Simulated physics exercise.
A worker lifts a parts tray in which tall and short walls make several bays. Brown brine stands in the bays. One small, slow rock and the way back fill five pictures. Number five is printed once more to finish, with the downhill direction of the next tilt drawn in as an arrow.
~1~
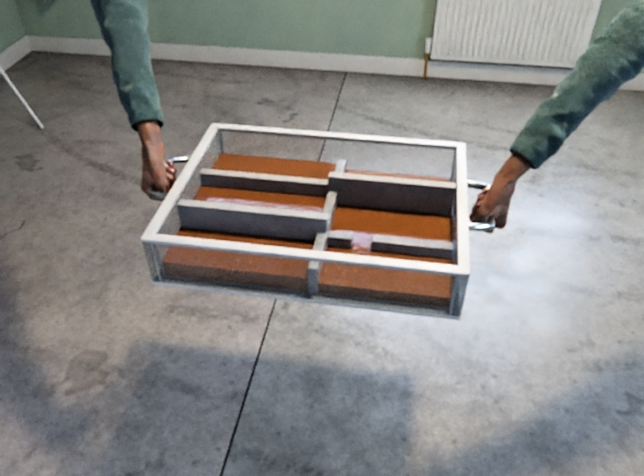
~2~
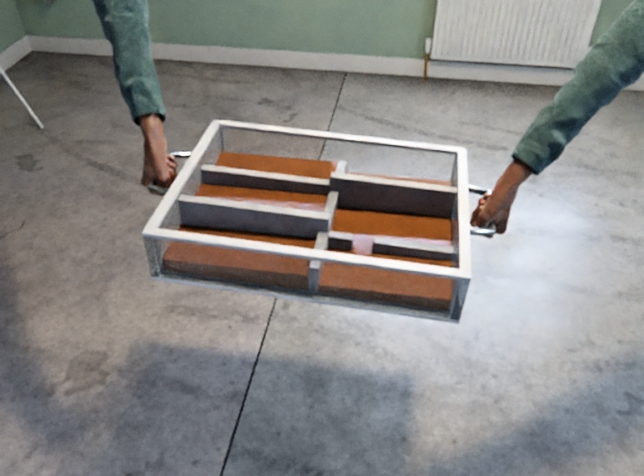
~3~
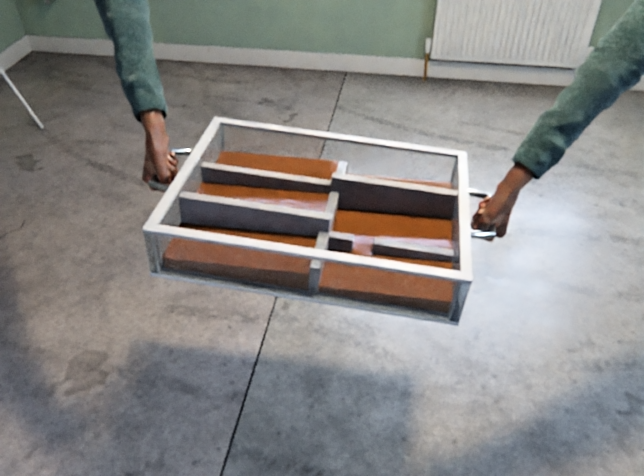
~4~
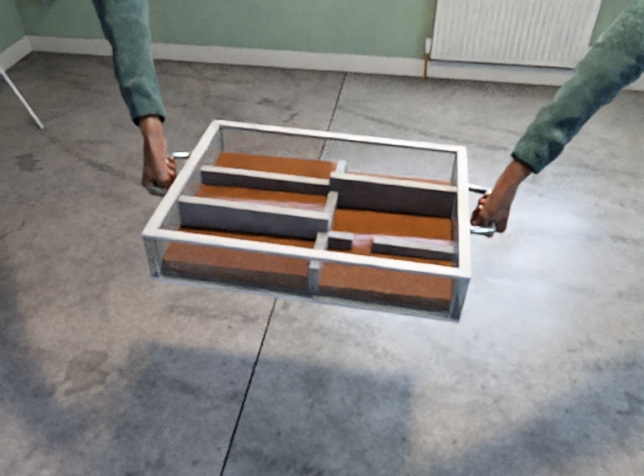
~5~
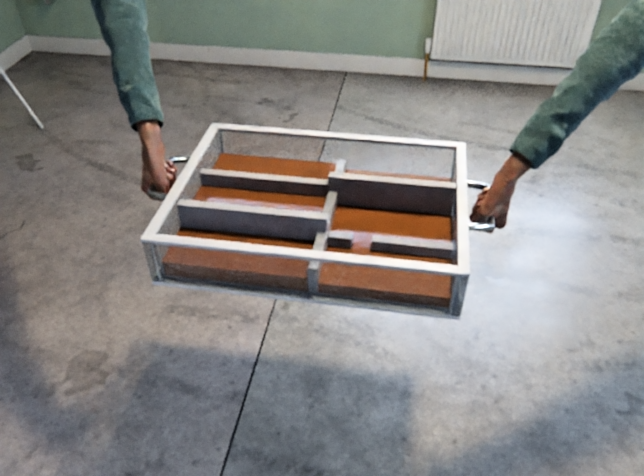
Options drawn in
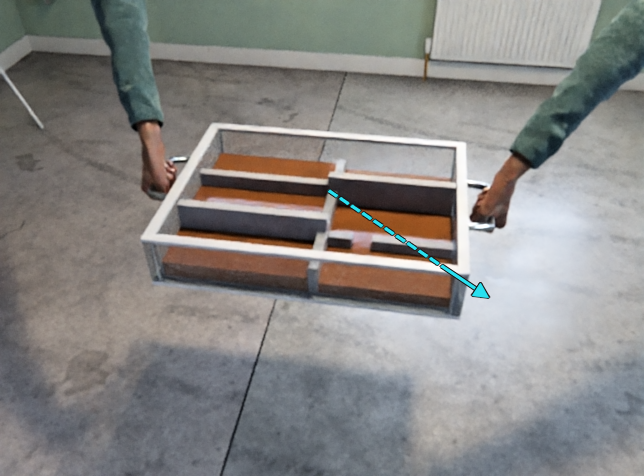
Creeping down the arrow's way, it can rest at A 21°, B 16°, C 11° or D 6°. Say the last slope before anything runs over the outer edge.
The answer is angle B.
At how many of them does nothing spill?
Three of the four.
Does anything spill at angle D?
No, not at all.
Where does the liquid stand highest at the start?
The centre left bay.
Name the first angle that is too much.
That is angle A.
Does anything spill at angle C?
No, that is safe.
The tray is level; deepest in the centre left bay, at (259, 207), shallowest in the back right.
Tipped about 2° down to the right; no wall is crossed.
Tipped about 4° down to the right; no wall is crossed.
Tipped about 2° down to the right; no wall is crossed.
The tray is level; deepest in the centre left bay, at (259, 207), shallowest in the back right.
The arrow ends at (484, 294).
Choosing A, about 7 % goes over the rim.
Choosing B, nothing spills; the back right bay holds the most.
Choosing C, nothing spills; the centre left bay holds the most.
Choosing D, nothing spills; the centre left bay holds the most.
